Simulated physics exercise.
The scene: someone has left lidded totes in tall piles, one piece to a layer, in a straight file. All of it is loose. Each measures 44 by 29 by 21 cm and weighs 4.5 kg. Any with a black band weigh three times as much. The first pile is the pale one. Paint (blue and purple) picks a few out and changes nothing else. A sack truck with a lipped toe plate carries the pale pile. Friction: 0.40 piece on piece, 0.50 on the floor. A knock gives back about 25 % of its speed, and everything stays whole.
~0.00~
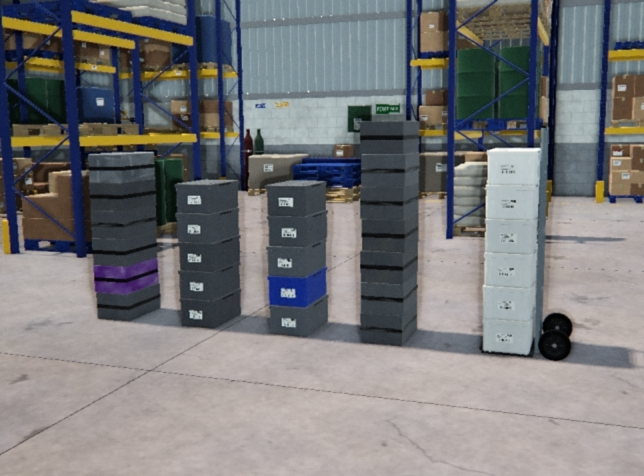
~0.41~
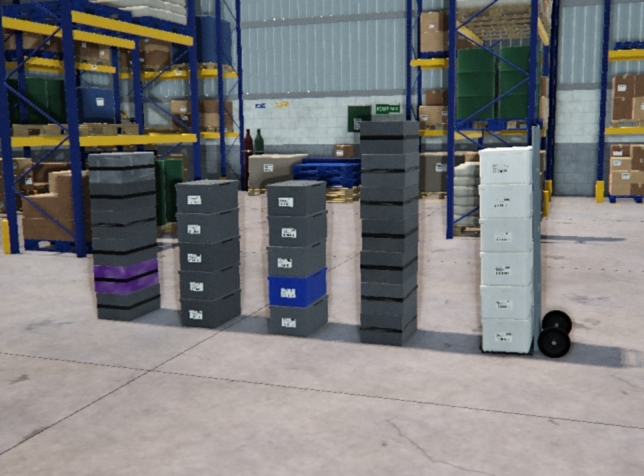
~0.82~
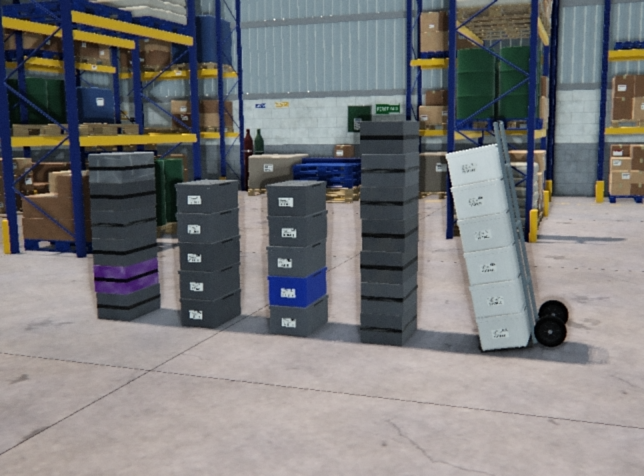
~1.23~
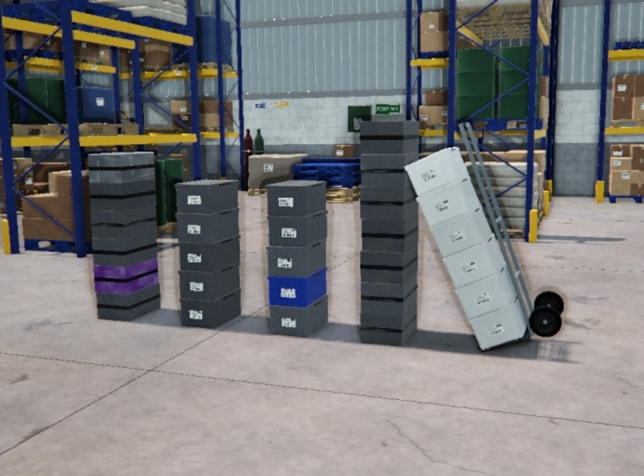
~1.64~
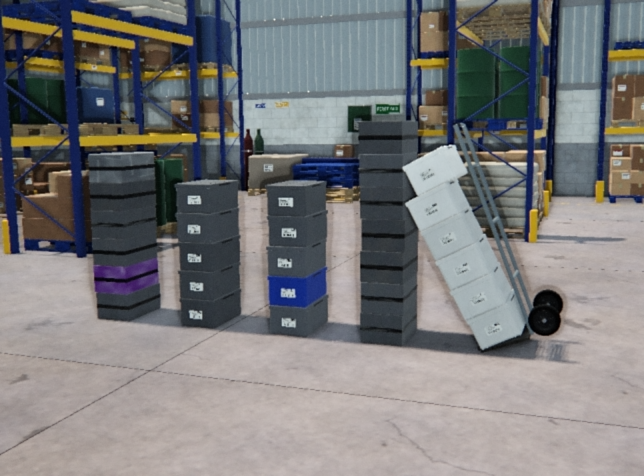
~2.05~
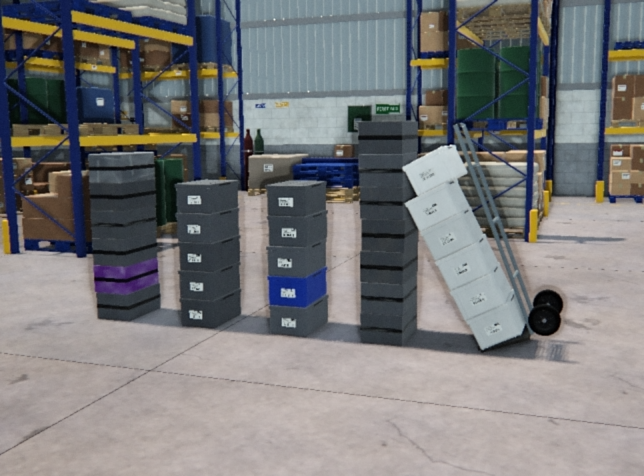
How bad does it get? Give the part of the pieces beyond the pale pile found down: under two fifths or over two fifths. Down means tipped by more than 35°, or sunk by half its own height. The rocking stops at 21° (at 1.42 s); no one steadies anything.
The part is less than two fifths.
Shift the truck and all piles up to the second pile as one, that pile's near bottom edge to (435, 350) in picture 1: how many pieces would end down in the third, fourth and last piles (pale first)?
In that case third 0, fourth 0, last 0.
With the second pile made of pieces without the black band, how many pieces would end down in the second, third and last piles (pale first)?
In that case second 6, third 5, last 6.
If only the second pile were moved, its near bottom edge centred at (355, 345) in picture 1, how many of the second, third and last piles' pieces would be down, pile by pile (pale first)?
In that case second 0, third 0, last 0.
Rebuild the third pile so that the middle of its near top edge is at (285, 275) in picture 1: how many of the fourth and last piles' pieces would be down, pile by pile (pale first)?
In that case fourth 0, last 0.
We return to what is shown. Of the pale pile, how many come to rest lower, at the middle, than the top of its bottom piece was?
The count is 1.
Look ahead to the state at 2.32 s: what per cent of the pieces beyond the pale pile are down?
At that moment 0 per cent.
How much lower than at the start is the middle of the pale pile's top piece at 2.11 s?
About 0 cm.
By 2.11 s, 0 of the pale pile down; none of the 23 other totes down.
When it is over (2.5 s), 0 of the pale pile down; none of the 23 other totes down; purple tote unmoved; blue tote unmoved. That is 0 per cent. In pixels of the last frame, middles, purple tote near (127, 274), blue tote near (298, 286).
